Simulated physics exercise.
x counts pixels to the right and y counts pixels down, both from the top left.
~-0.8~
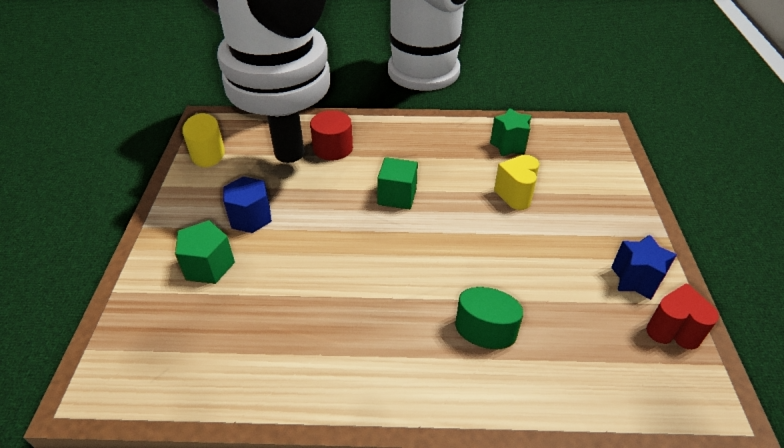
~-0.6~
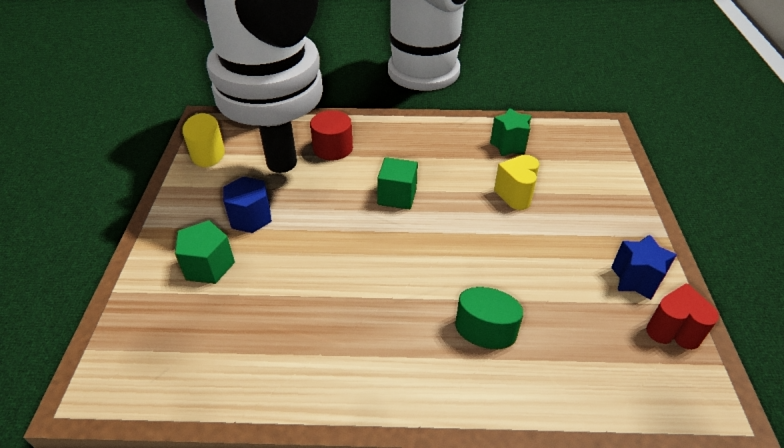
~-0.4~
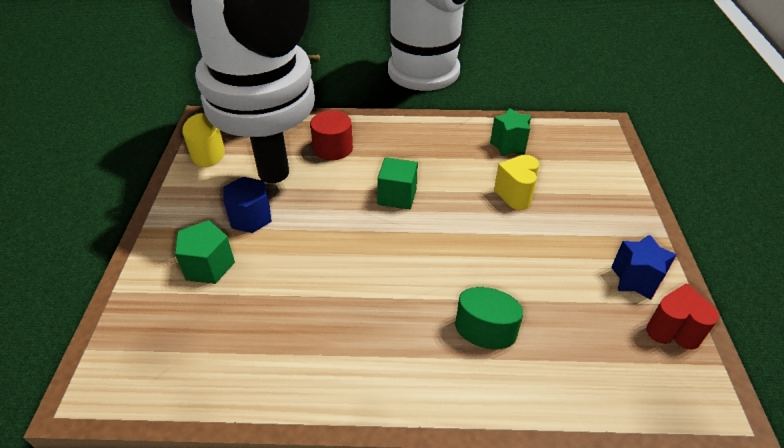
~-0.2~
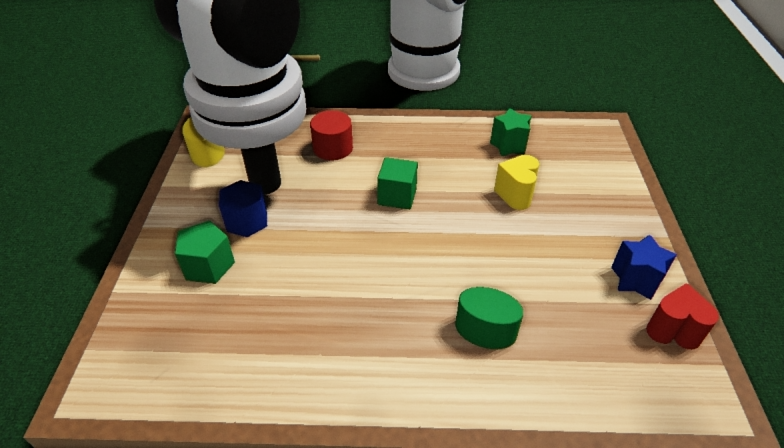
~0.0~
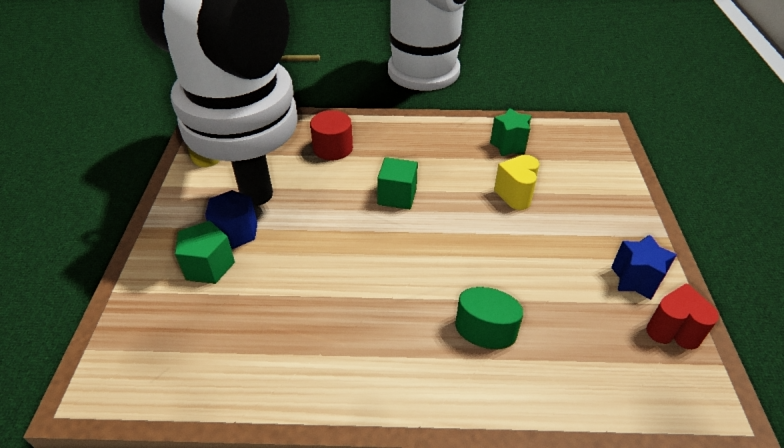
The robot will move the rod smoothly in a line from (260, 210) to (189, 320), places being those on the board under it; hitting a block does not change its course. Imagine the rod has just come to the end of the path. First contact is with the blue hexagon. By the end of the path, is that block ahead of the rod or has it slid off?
It is off to the side or behind.
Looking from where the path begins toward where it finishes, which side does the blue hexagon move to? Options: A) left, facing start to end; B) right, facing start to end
Correct choice: B.
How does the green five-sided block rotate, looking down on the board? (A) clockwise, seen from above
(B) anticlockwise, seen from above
I choose B.
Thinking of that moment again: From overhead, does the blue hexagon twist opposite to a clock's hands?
No, that is not what happens.
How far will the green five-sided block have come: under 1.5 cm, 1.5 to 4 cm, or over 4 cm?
If I had to pick, the green five-sided block travels beyond 4 cm here.
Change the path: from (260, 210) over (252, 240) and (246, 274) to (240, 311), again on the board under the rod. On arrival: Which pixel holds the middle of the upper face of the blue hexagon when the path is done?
(199, 231)
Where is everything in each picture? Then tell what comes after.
In the first frame, rod tip (290, 155); block tops, green five-sided block (199, 239); blue hexagon (244, 190).
In the second frame, rod (282, 165); blocks unchanged.
In the third frame, rod (274, 175); blocks unchanged.
In the fourth frame, rod (266, 185); blue hexagon (240, 194).
In the fifth frame, rod (257, 196); green five-sided block (199, 239); blue hexagon (228, 205).
On the path given first. One third of the way, rod (235, 229); green five-sided block (167, 264), turned 45° anticlockwise; blue hexagon (192, 230), turned 35° clockwise.
Two thirds of the way, rod (211, 266); green five-sided block (143, 278), turned 75° anticlockwise; blue hexagon (171, 240), turned 70° clockwise.
At the end, rod (184, 307); green five-sided block (142, 278), turned 75° anticlockwise; blue hexagon (171, 241), turned 75° clockwise.
